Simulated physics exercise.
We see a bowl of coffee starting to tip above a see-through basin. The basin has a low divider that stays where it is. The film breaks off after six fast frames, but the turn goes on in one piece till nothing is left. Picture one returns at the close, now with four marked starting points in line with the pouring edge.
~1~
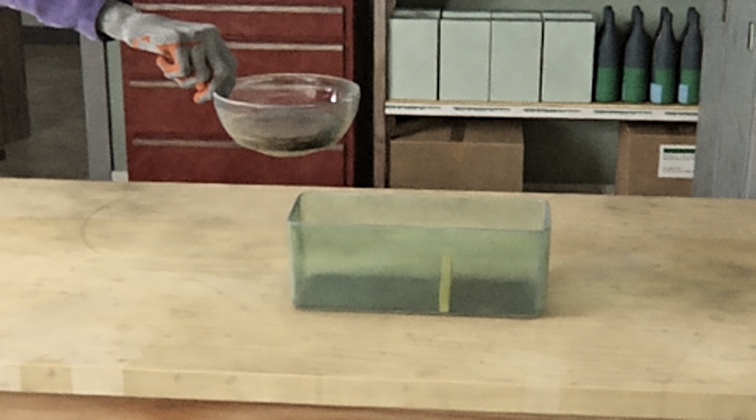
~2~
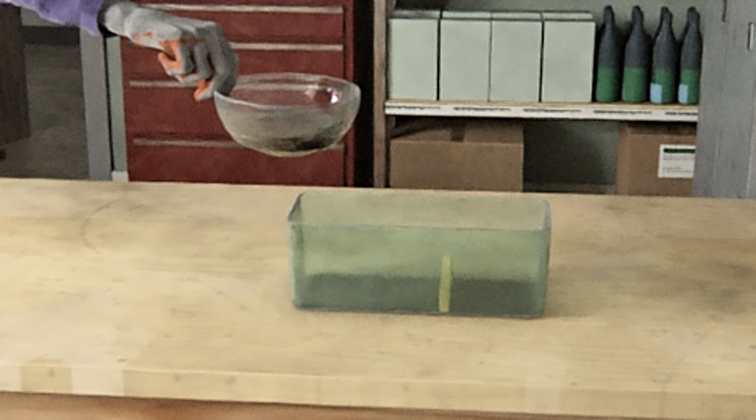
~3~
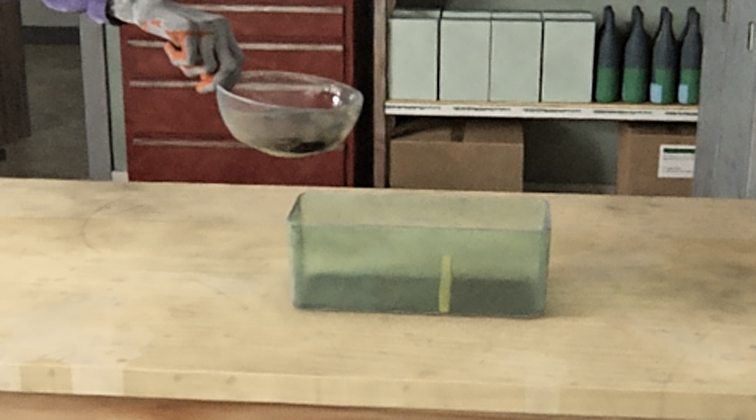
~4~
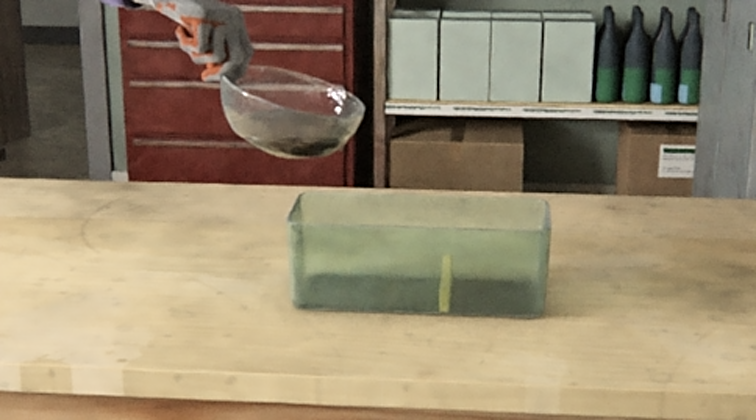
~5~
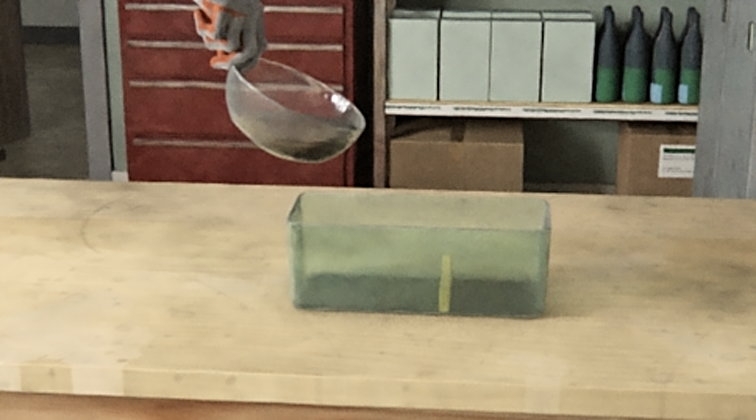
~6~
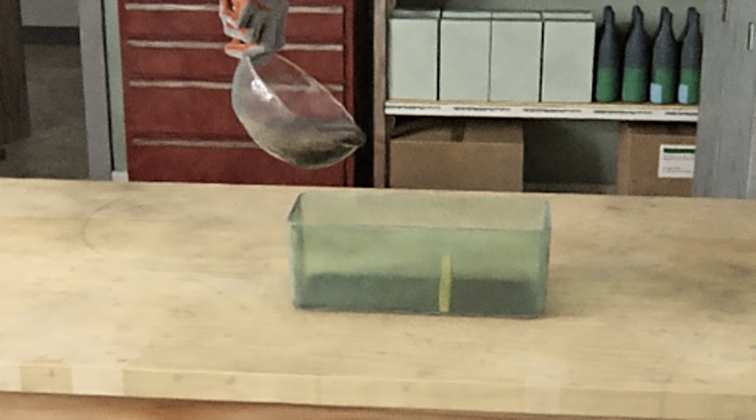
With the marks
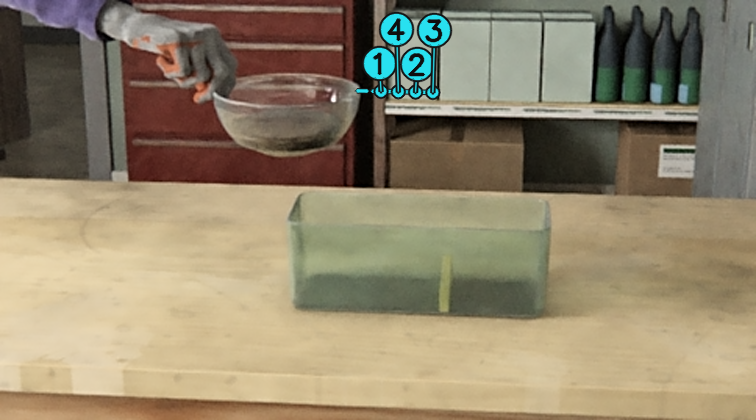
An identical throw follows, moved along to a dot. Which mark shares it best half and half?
Use dot 3.
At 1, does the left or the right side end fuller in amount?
The left one.
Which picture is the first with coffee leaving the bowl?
In picture 6.
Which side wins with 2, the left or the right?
The left side.
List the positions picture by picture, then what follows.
Upright, lip at (357, 90); basin from (291, 306) to (545, 315); top of the wall at (446, 270); nothing has left yet.
Upright, lip at (358, 93); nothing has left yet.
Tipped about 7°, lip at (360, 99); nothing has left yet.
Tipped about 15°, lip at (363, 110); nothing has left yet.
Tipped about 26°, lip at (363, 124); nothing has left yet.
Tipped about 39°, lip at (360, 141); coffee is over the lip, down to (360, 141).
On the marked copy, 1 at (381, 91); 2 at (415, 92); 3 at (432, 92); 4 at (398, 91).
With 1, about 90 % ends left of the wall and 9 % right of it.
With 2, about 73 % ends left of the wall and 25 % right of it.
With 3, about 51 % ends left of the wall and 48 % right of it.
With 4, about 92 % ends left of the wall and 6 % right of it.
